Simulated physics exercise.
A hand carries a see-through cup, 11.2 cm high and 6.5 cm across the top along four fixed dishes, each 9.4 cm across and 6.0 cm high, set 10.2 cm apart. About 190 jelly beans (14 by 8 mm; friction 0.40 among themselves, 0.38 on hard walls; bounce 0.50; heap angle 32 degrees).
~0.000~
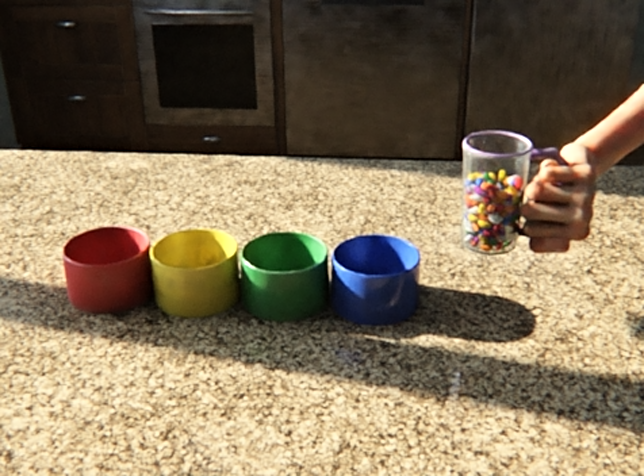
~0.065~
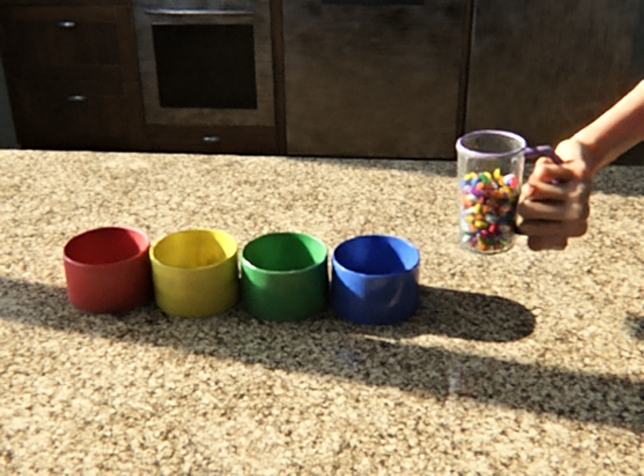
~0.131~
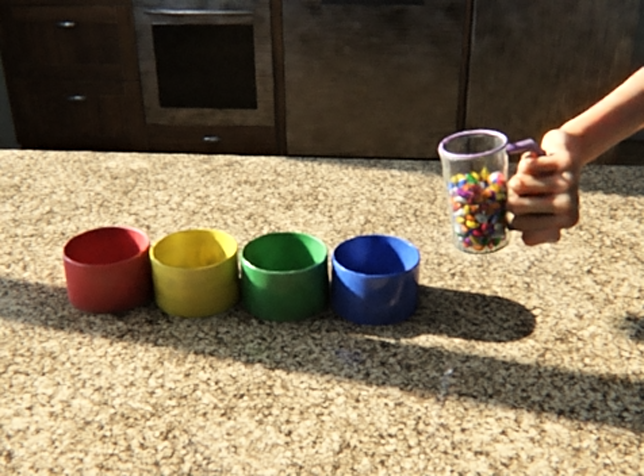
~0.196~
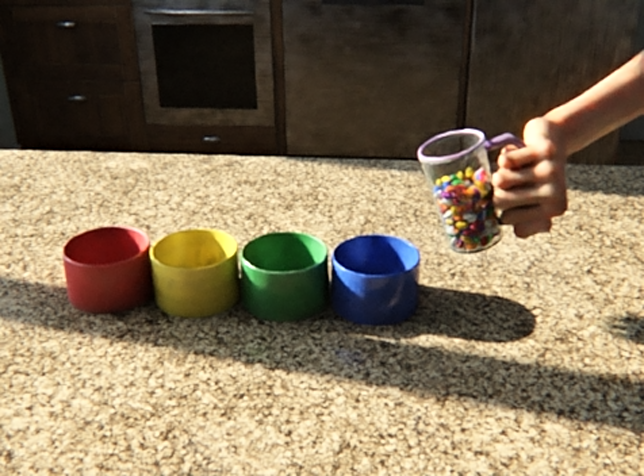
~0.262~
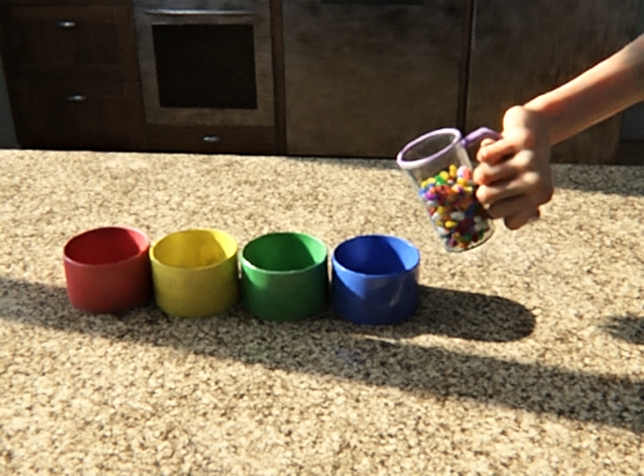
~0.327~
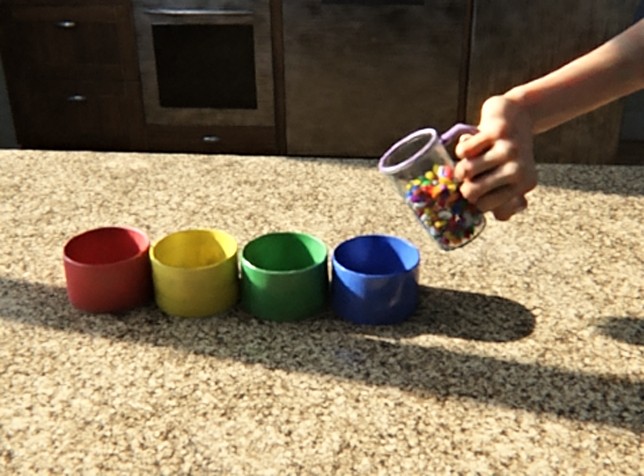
Hand moving a clear mug of colourful jelly beans left and tilting it toward four still dishes on a speckled counter.
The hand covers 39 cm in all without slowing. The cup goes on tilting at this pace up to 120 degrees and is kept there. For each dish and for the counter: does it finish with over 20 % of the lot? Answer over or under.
Red: Under, blue: Under, green: Under, yellow: Over, counter: Under.
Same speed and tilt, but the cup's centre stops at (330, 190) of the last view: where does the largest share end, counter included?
Most goes to: Green.
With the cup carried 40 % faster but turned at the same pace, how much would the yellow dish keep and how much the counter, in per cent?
In that case yellow 10; counter 0.
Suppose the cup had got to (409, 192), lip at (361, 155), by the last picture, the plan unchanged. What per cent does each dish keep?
Red 100; blue 0; green 0; yellow 0.
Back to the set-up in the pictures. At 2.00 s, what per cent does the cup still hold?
About 0 per cent.
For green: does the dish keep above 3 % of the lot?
Green yes.
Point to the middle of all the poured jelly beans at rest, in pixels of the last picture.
Near (189, 279).
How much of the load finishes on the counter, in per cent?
About 5 per cent.
After 1.01 s, tilt 118 degrees; cup holds 90 %, green 10 %.
Then, at 1.47 s, tilt 120 degrees; cup holds 0 %, green 5 %, yellow 85 %.
After 2.00 s, tilt 120 degrees; cup holds 0 %, green 5 %, yellow 85 %.
By 2.4 s all is still; red 0 %, blue 0 %, green 5 %, yellow 85 %, counter 5 %.
